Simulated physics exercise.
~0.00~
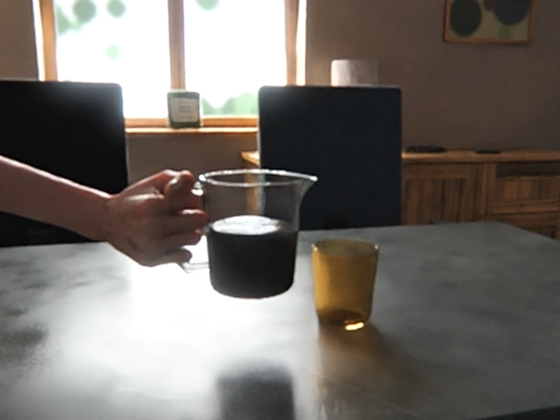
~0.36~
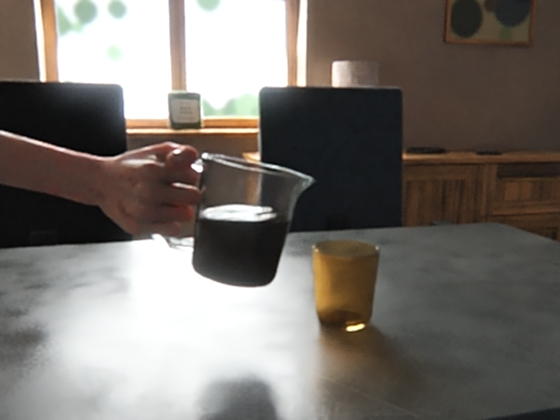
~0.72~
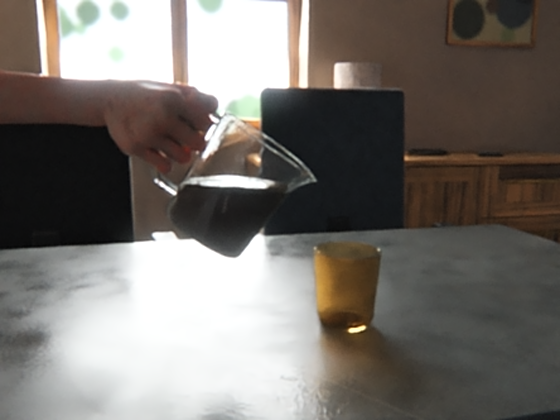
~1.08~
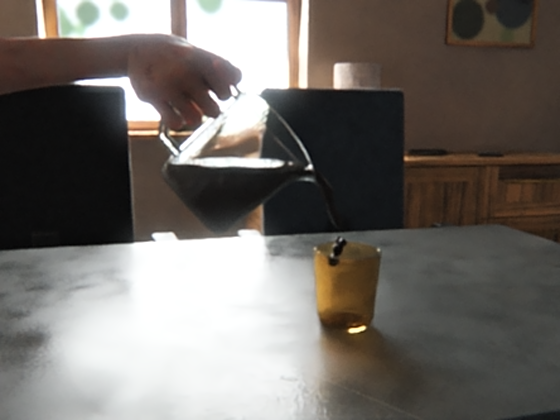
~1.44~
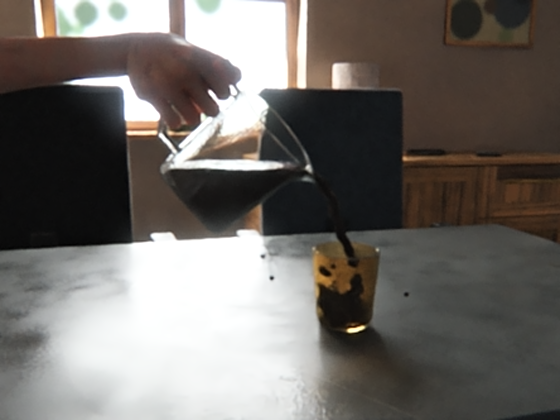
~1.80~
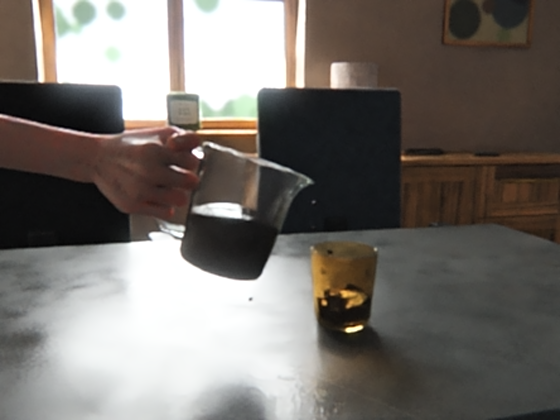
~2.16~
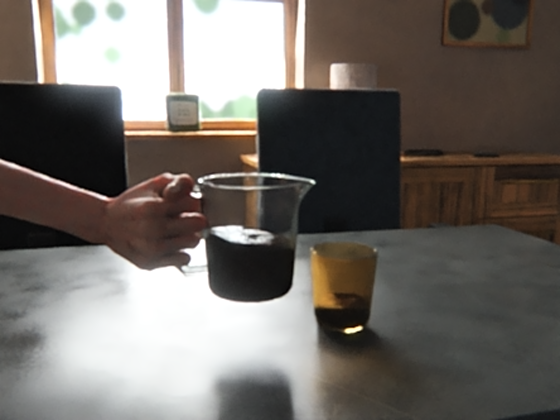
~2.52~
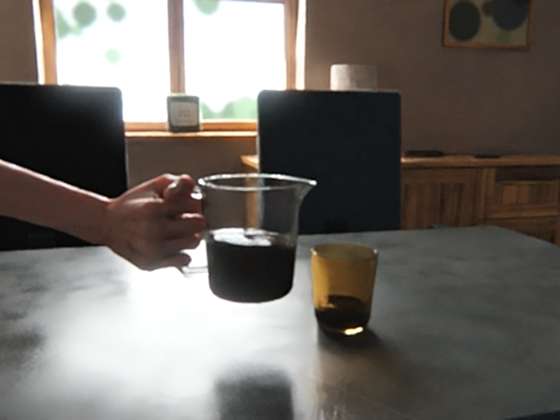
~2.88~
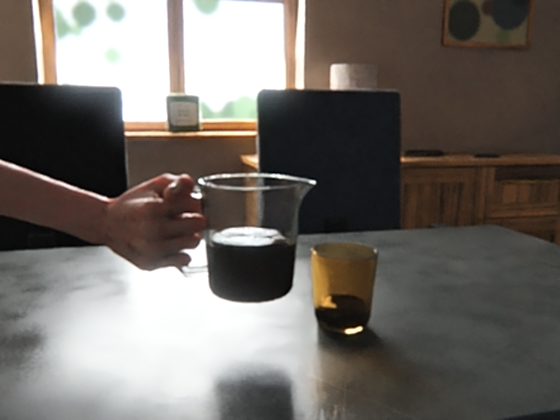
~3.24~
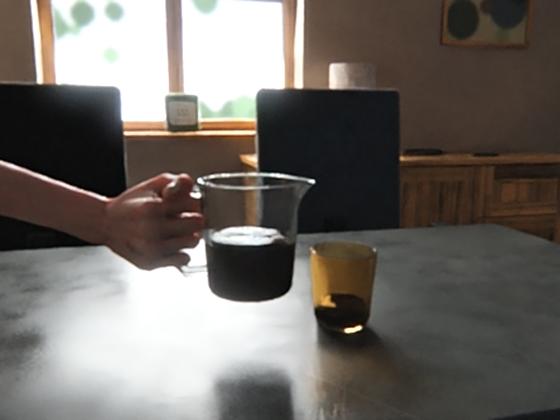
The clip shows a hand holding a clear glass jug of dark coffee beside an empty amber drinking glass on a grey table. The hand lifts and tips the jug, pours a brief stream, then levels it, leaving a little coffee in the glass and most still in the jug.
